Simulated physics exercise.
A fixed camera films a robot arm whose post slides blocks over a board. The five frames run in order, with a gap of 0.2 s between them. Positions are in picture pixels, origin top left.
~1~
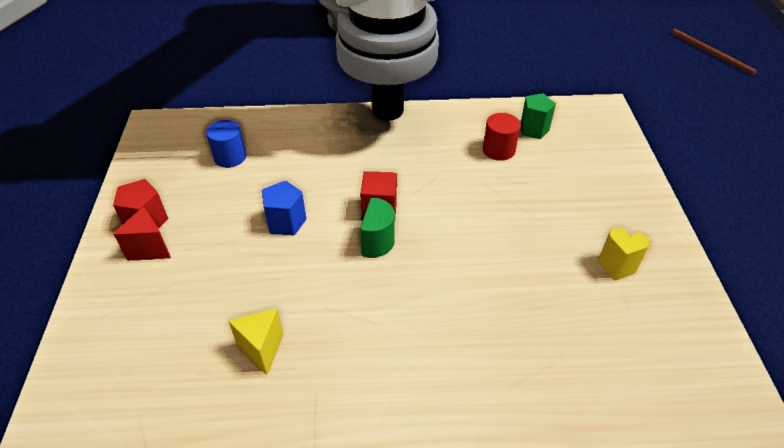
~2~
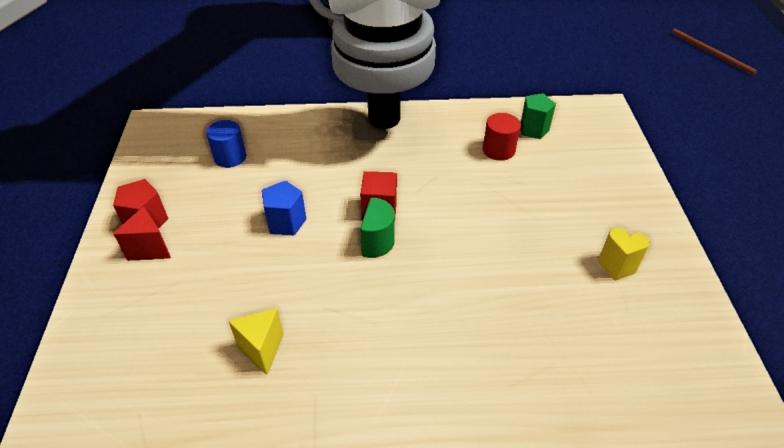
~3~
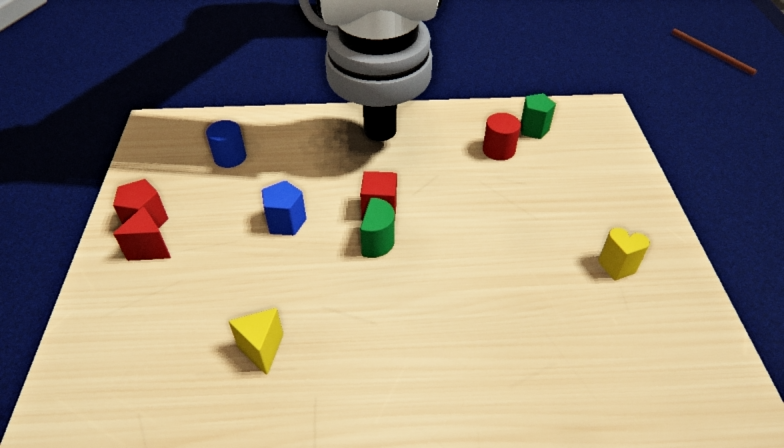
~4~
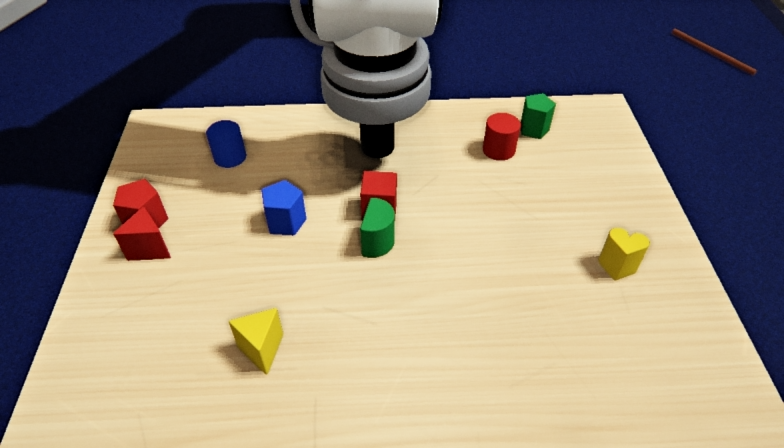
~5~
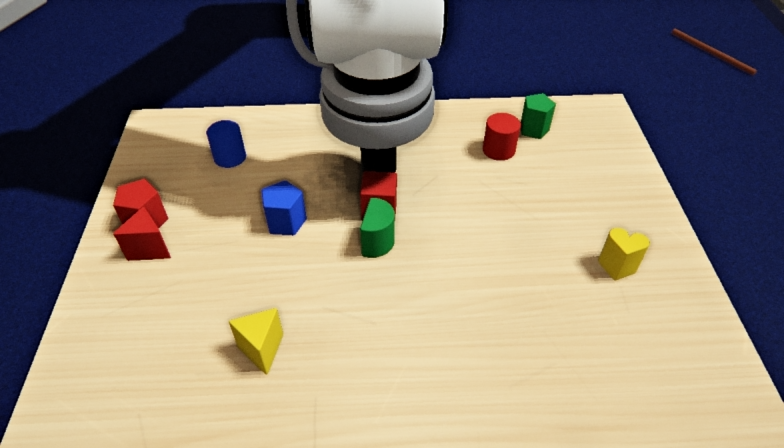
To begin with, a robot arm with a black post hangs over the far edge of a wooden board scattered with red, blue, green and yellow blocks. The arm then moves steadily toward the viewer, bringing the post up behind the red block and green half-round block, while all the blocks stay still.
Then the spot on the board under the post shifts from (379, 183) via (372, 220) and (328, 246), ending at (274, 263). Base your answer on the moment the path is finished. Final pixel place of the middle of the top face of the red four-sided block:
At roughly (359, 238).
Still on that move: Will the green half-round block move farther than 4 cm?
Yes, that is what happens.
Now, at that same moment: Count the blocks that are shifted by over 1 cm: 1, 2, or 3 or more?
It should be two.
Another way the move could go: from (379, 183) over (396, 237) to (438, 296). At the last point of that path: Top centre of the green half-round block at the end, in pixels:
It will likely be found at (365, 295).
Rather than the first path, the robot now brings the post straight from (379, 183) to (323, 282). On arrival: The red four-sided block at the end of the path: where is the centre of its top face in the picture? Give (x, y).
Its top middle is near (352, 275).
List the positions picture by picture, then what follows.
Post's lower end (388, 112); blue pentagon (281, 194); green half-round block (378, 214); red four-sided block (379, 182), in the first frame.
Post (384, 120); blocks still, in the second frame.
Post (380, 132); blocks still, in the third frame.
Post (378, 149); blocks still, in the fourth frame.
Post (379, 170); blue pentagon (281, 194); green half-round block (378, 214); red four-sided block (379, 182), in the fifth frame.
On the path given first. One third of the way, post (371, 208); green half-round block (381, 252), turned 30° anticlockwise; red four-sided block (371, 221).
Two thirds of the way, post (325, 233); green half-round block (384, 265), turned 45° anticlockwise; red four-sided block (359, 238), turned 35° anticlockwise.
At the end, post (271, 251); blue pentagon still; green half-round block (384, 265), turned 45° anticlockwise; red four-sided block (359, 238), turned 35° anticlockwise.
